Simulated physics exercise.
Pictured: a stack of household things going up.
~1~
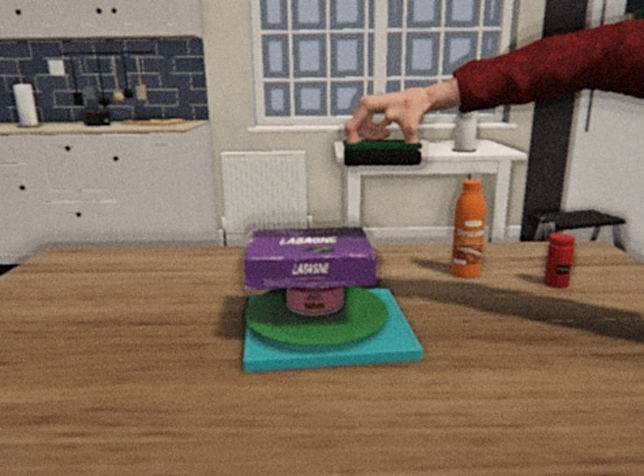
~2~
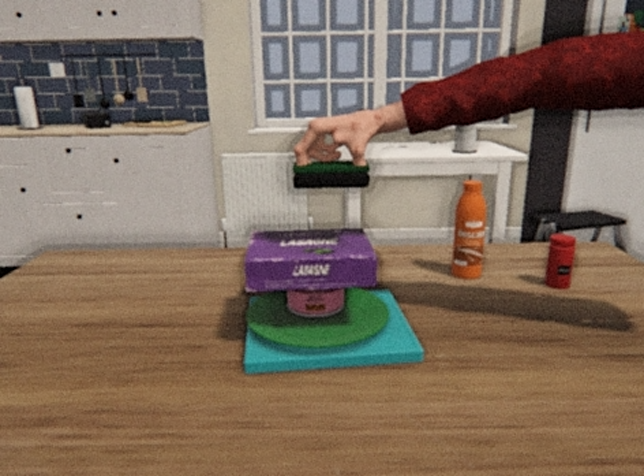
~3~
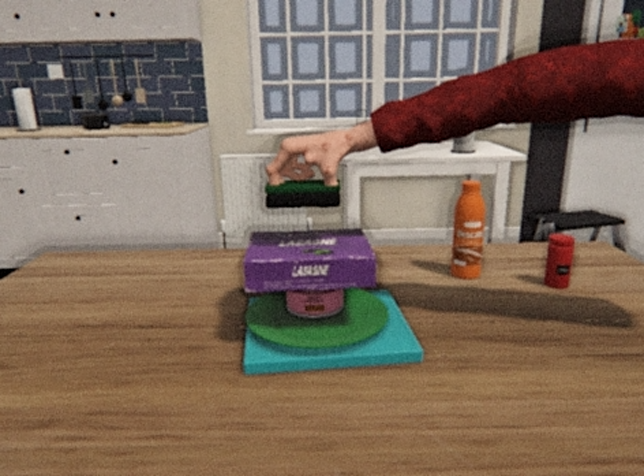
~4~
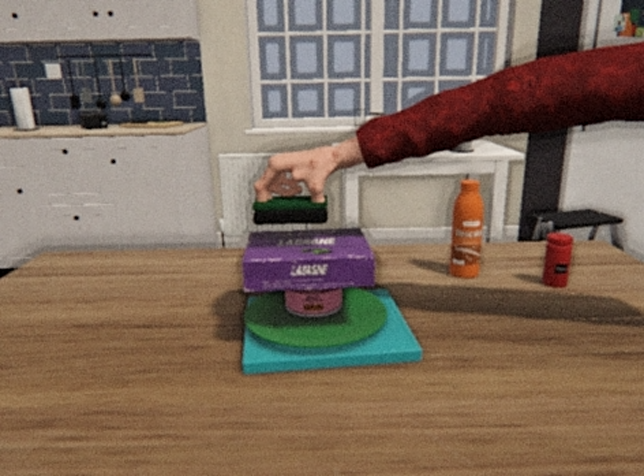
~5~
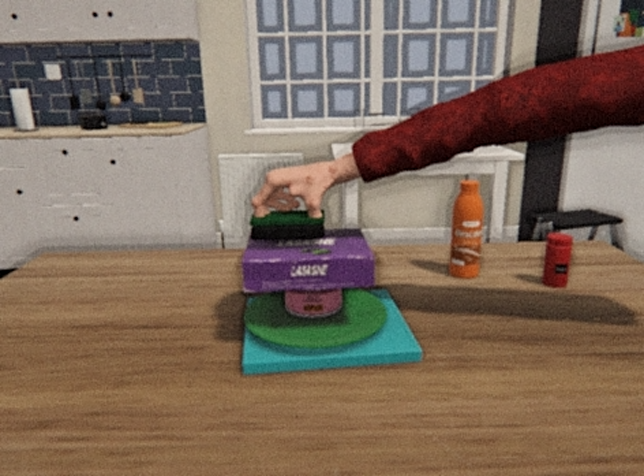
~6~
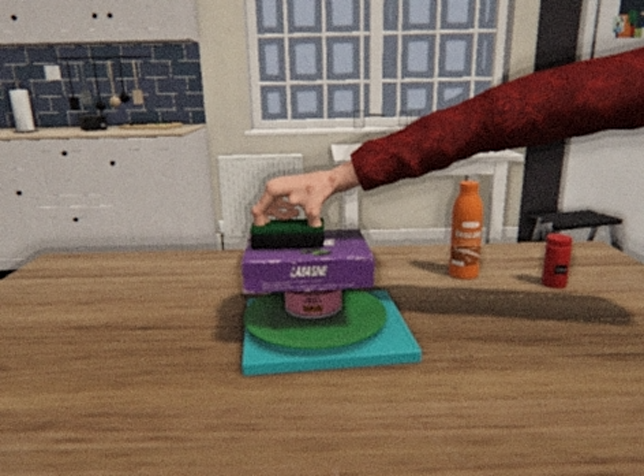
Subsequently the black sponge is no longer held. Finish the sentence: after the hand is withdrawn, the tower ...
The tower stays upright.
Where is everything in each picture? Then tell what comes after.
The first frame shows still above its spot; black sponge (381, 153); orange bottle (469, 229).
The second frame shows still above its spot; black sponge (331, 174); turquoise tray (327, 326).
The third frame shows still above its spot; black sponge (304, 194); red shaker (559, 261).
The fourth frame shows still above its spot; black sponge (291, 210); orange bottle (467, 229).
The fifth frame shows still above its spot; black sponge (288, 225); turquoise tray (325, 326).
The sixth frame shows in place under the hand; black sponge (288, 233); red shaker (557, 261).
Then, 0.40 s on from there, no change.
Then, 1.20 s on from there, black sponge resting near (288, 235).
In the end, all 7 unmoved. At the end, from the last picture's camera, black sponge near (288, 235). The pile holds.
